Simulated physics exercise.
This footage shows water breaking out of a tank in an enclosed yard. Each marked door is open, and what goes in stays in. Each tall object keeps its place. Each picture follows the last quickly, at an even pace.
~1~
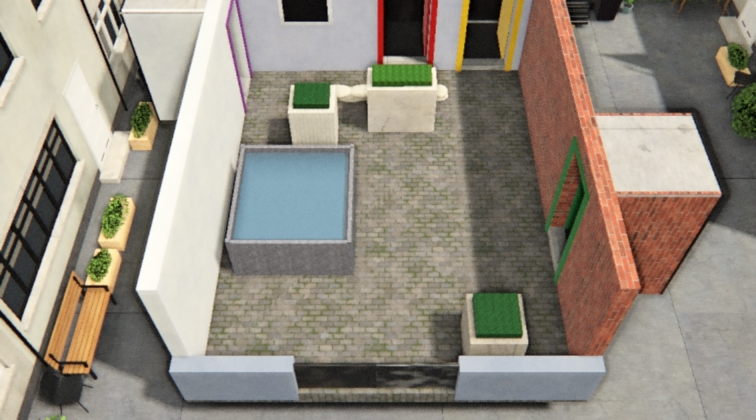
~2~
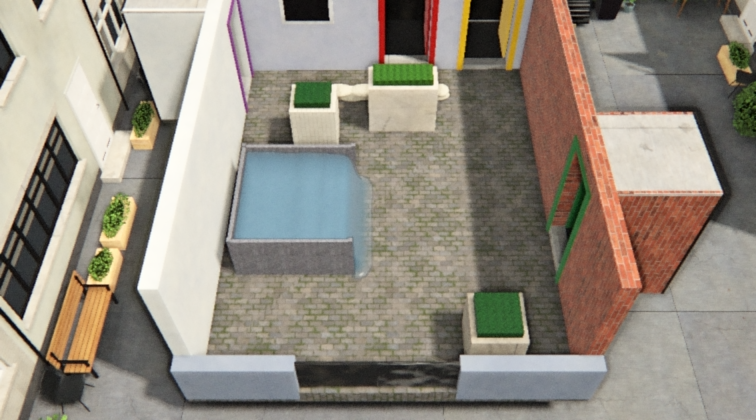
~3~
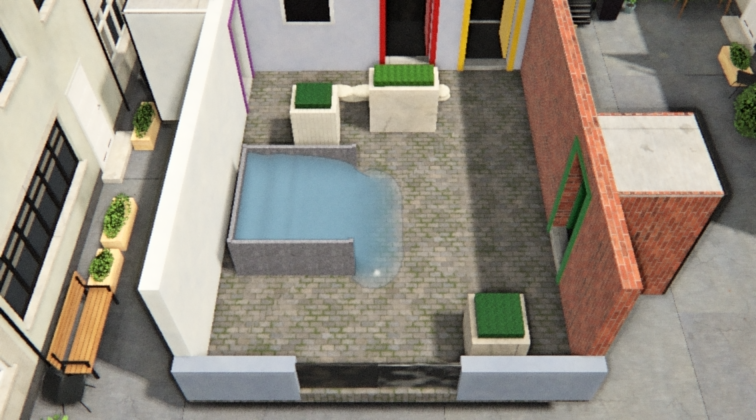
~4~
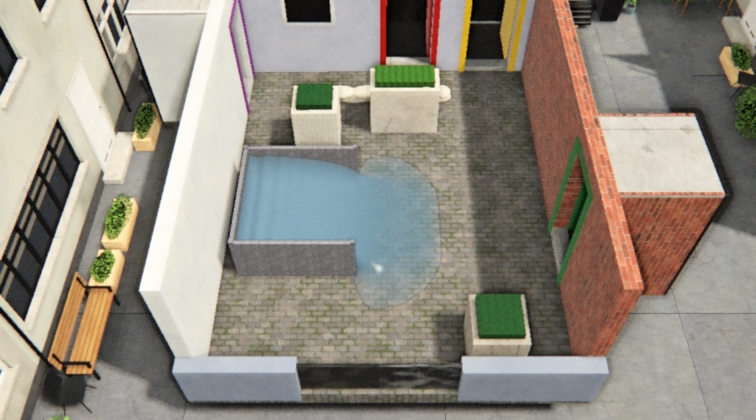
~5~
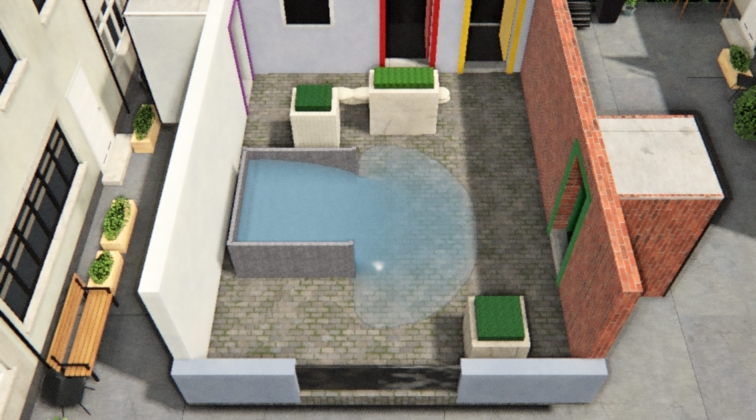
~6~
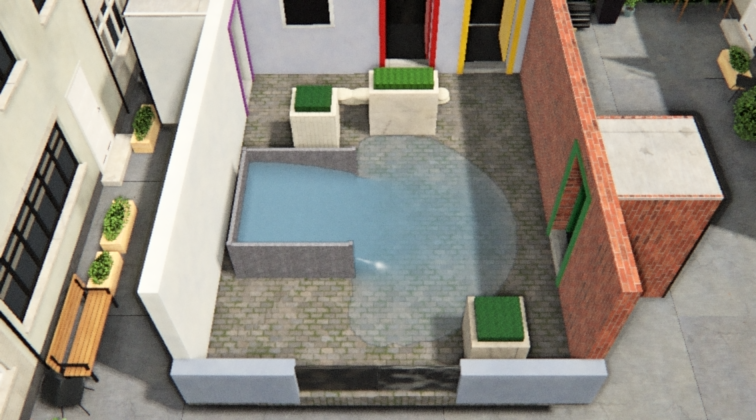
A walled, stone-paved yard between pale buildings is seen from high above by a camera that stays still. A grey tank of blue water stands at the left, near a white wall, with green-topped pale planters behind it and at lower right, and a brick wall with a green frame at right. The tank's right side opens, and water pours out rightward, fanning across the paving in a widening, thinning sheet.
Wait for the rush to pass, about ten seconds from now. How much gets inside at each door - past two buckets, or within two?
As I see it, I expect the yellow door to go over the limit; I expect the purple door to go over the limit; I expect the red door to stay within two buckets; I expect the green door to go over the limit.
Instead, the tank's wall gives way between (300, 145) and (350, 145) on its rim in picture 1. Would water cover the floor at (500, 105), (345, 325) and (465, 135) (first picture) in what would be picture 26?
Taken in turn they're swamped, unwetted and swamped.
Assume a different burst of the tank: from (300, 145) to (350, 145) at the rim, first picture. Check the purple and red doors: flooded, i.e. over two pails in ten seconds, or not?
First purple crosses the line, then red comes up short.
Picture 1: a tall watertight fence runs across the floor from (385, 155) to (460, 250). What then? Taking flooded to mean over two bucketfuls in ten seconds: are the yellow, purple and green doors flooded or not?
The yellow door tops the mark, while the purple door tops the mark and the green door falls short.
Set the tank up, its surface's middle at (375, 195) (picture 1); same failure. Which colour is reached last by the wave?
The purple door, that's the one.
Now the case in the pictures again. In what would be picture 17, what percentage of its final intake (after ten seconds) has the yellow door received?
About 0 per cent.
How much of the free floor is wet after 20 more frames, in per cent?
About 65 per cent.
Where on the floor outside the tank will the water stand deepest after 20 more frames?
Deepest point: About (529, 358).
A moment on, water covers 45 % of the floor; the yellow door not reached, the purple door not reached, the red door not reached, the green door over two buckets in.
Next, water covers 50 % of the floor; the yellow door not reached, the purple door not reached, the red door not reached, the green door far over two buckets in.
Then, water covers 65 % of the floor; the yellow door far over two buckets in, the purple door not reached, the red door wet at the sill, nothing in, the green door far over two buckets in.
Later, water covers 90 % of the floor; the yellow door far over two buckets in, the purple door over two buckets in, the red door wet at the sill, nothing in, the green door far over two buckets in.
In the end, water covers 95 % of the floor; the yellow door far over two buckets in, the purple door far over two buckets in, the red door wet at the sill, nothing in, the green door far over two buckets in.
